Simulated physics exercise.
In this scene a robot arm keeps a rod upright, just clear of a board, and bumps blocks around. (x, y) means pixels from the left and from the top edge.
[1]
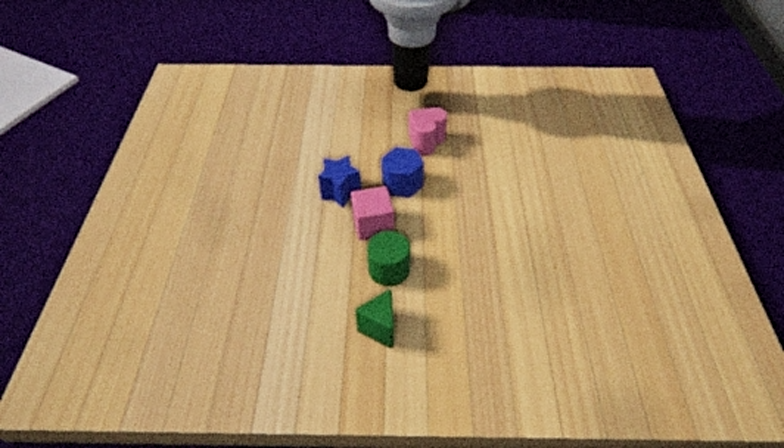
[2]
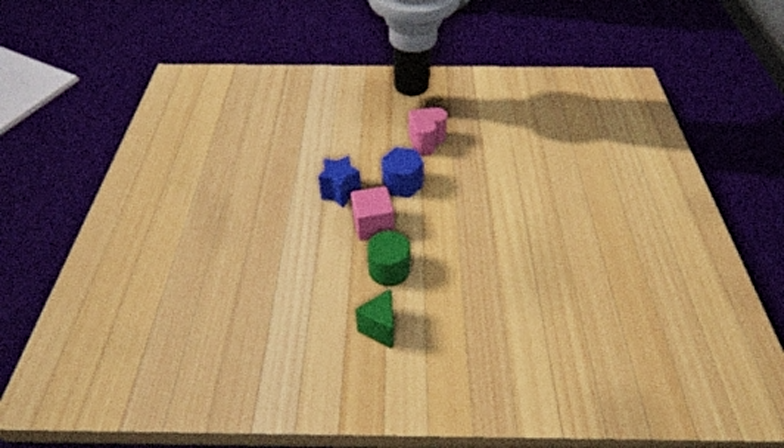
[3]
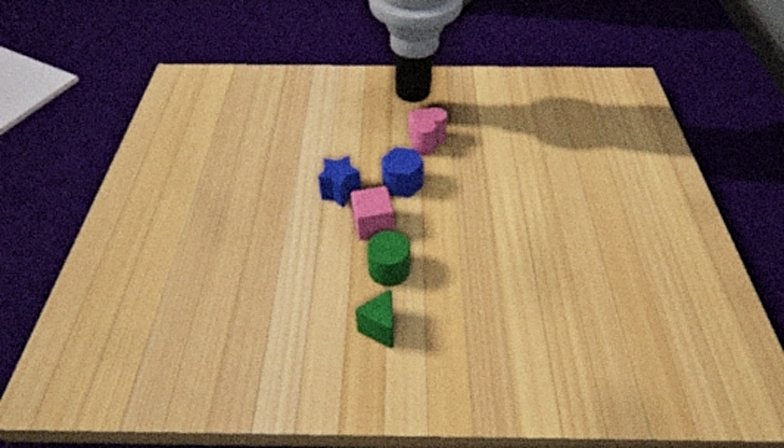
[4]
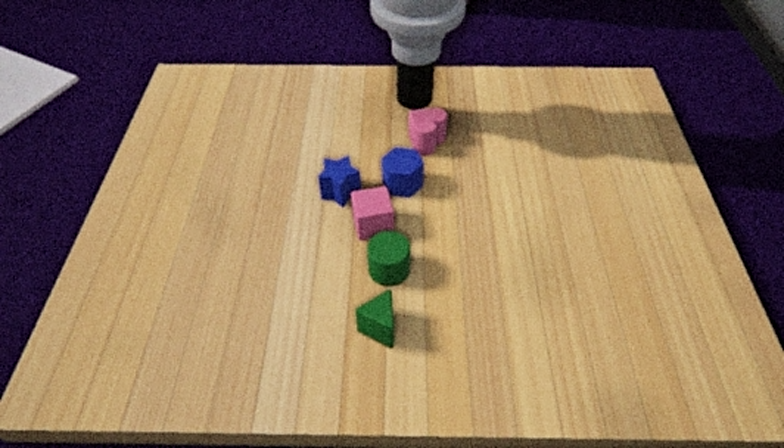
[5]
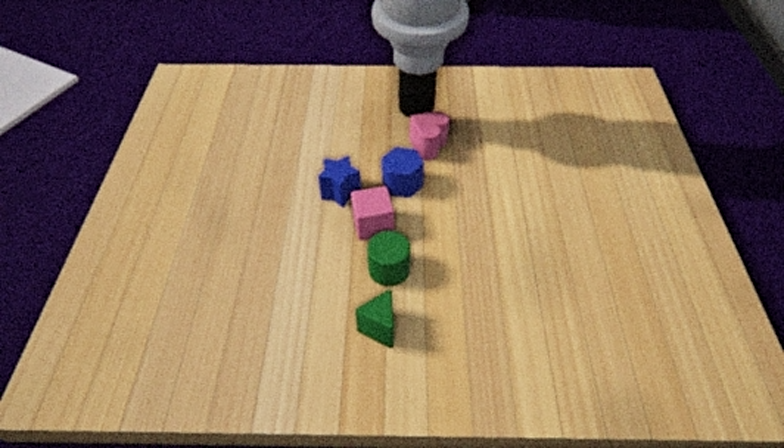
A grey robotic arm with a black rod tip moves slightly toward the viewer at the far edge of a pale wooden board, seen from above at an angle by a still camera. Below it lie a pink heart, a blue hexagon with a blue star to its left, a pink cube, a green cylinder and a green triangle. The rod closes on the heart and nudges it slightly, while the other blocks stay still.
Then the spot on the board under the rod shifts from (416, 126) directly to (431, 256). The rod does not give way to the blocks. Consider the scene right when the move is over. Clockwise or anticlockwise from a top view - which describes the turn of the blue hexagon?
Verdict: Clockwise.
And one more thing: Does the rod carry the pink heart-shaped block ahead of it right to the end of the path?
No
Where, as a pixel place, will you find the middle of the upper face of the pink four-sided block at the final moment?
Its top middle is near (350, 212).
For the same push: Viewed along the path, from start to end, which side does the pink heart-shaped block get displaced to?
So, looking from the first point of the path to the last, the pink heart-shaped block moves leftwards.
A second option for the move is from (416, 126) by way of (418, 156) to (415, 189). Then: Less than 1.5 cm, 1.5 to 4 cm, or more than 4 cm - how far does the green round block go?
Less than 1.5 cm.
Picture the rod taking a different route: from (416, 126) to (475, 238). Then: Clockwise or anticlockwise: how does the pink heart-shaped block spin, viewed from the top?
Viewed from the top, it goes anticlockwise.
On the path given first. One third of the way, rod at (421, 146); blue hexagon at (402, 163); pink heart-shaped block at (447, 159), turned 35° anticlockwise.
Two thirds of the way, rod at (426, 190); pink four-sided block at (353, 210), turned 30° anticlockwise; blue hexagon at (384, 191), turned 95° clockwise; pink heart-shaped block at (465, 184), turned 80° anticlockwise.
At the end, rod at (432, 239); pink four-sided block at (350, 212), turned 25° anticlockwise; green round block unmoved; blue hexagon at (383, 194), turned 105° clockwise; pink heart-shaped block at (465, 184), turned 80° anticlockwise.
